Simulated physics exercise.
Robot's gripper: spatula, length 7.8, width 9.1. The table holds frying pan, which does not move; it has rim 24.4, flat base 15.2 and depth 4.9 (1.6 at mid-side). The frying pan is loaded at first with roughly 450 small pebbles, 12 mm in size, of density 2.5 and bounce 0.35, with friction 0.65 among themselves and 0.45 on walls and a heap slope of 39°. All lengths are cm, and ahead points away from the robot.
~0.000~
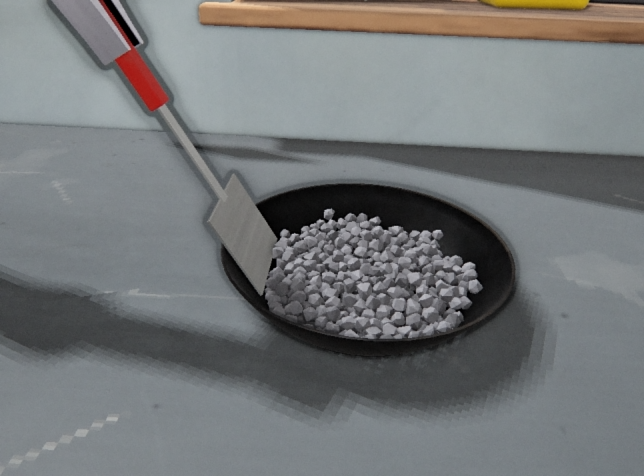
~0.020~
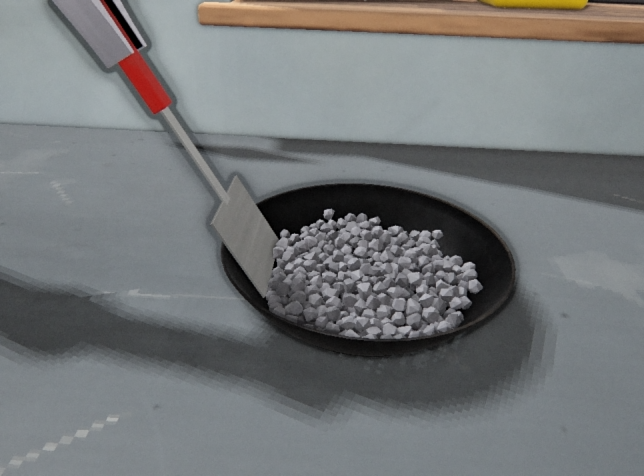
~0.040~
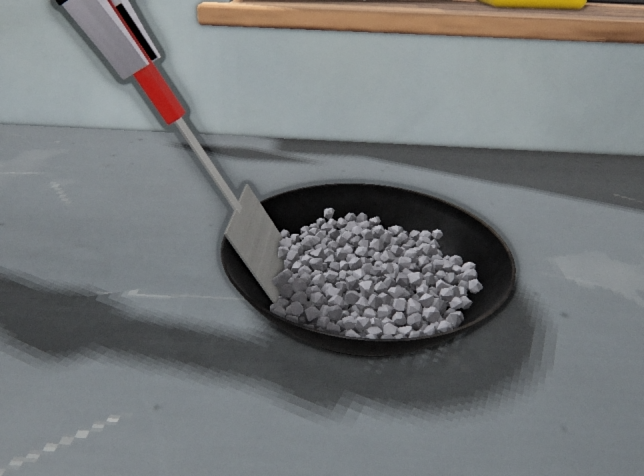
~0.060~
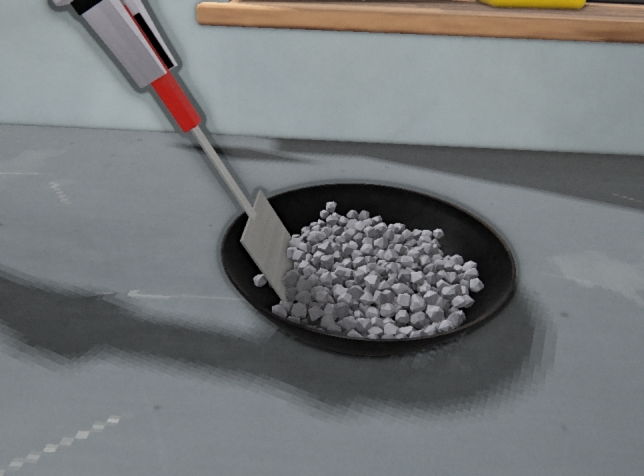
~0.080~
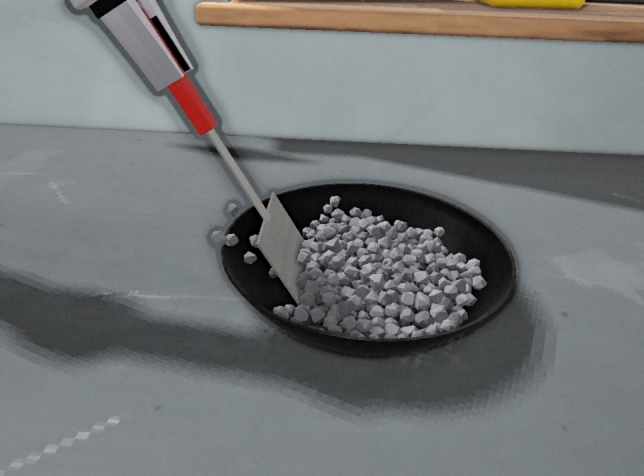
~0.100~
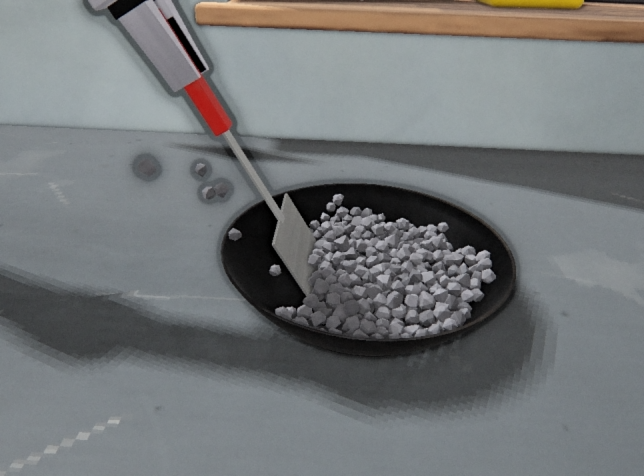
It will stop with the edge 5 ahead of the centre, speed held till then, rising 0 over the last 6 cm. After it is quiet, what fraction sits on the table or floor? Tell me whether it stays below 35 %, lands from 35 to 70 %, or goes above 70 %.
It stays below 35 %.
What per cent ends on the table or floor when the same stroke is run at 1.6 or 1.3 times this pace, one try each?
Some 15 per cent, then some 10 per cent, on the table or floor.
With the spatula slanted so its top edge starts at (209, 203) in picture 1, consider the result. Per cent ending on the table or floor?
About 5 per cent.
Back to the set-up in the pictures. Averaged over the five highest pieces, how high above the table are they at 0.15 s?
Roughly 18 cm.
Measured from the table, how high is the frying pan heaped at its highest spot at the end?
It reaches around 7.0 cm.
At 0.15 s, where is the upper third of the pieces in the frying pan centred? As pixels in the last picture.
(420, 264).
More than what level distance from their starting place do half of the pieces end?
It comes out at about 6 cm.
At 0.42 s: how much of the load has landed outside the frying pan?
About 10 per cent.
By 0.15 s, sloping 60°, highest piece 27 above the table; 444 in the frying pan, 5 on the blade or in flight.
By 0.20 s, sloping 60°, highest piece 39 above the table; 441 in the frying pan, 8 on the blade or in flight.
By 0.42 s, sloping 60°, highest piece 60 above the table; 394 in the frying pan, 48 on the table or floor, 7 on the blade or in flight.
By 1.47 s, sloping 60°, highest piece 7 above the table; 393 in the frying pan, 56 on the table or floor.
Final count, 393 in the frying pan, 56 on the table or floor. That is 12 % on the table or floor.
